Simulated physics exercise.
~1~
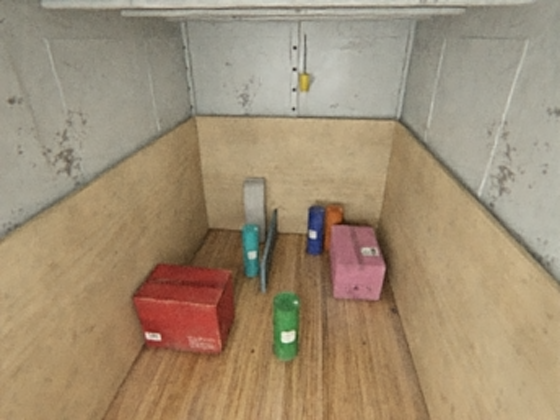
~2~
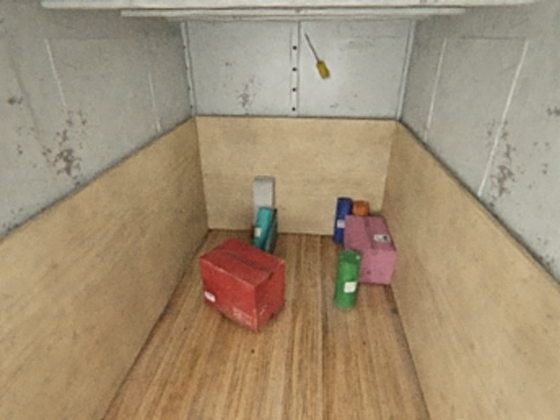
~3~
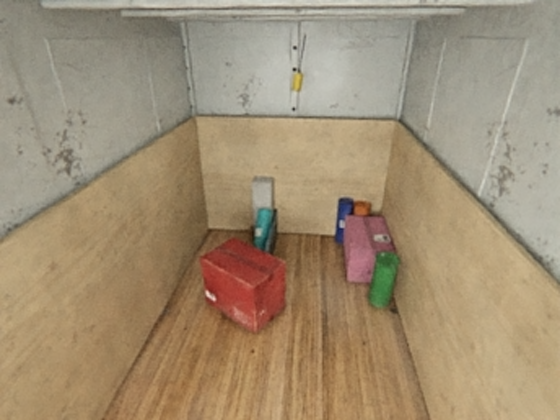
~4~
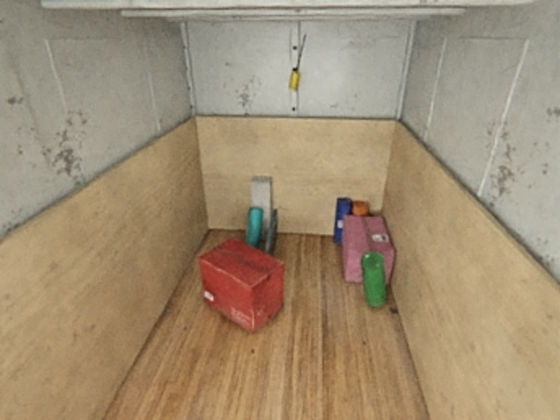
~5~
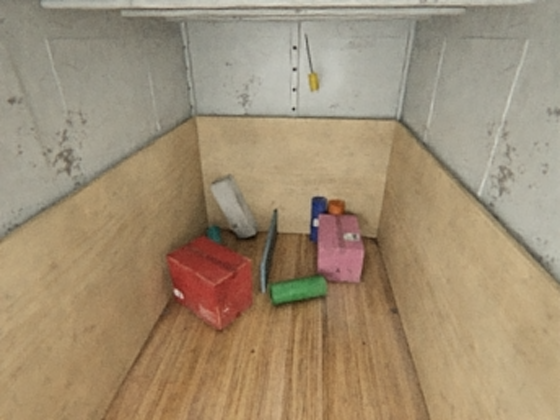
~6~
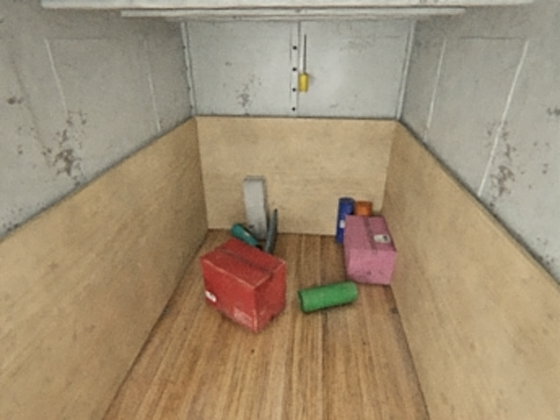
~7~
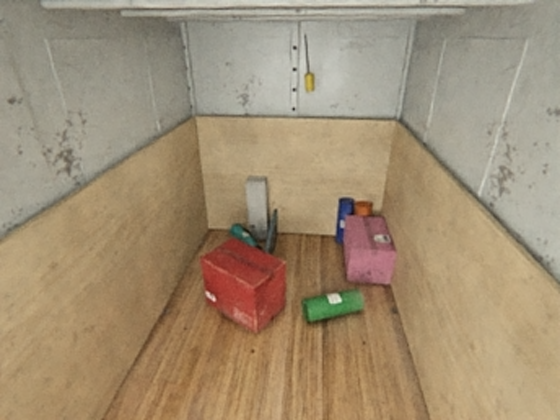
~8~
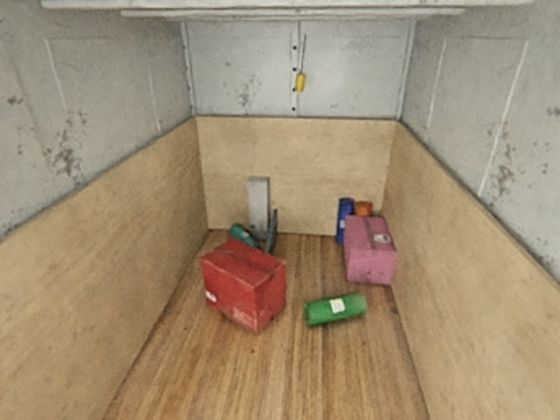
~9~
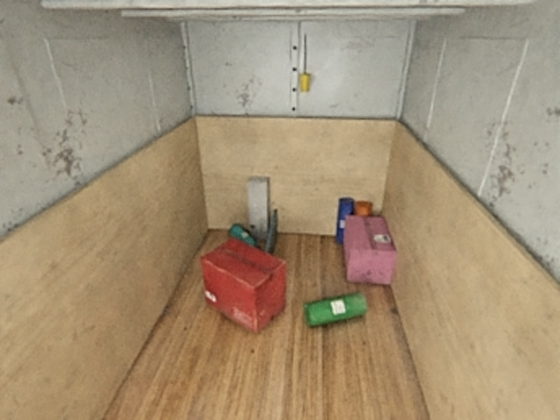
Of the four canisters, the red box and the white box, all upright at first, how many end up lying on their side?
Two of them end up on their side, the green canister and the turquoise canister.
A red box slides right, left and right again as green and turquoise canisters topple over.
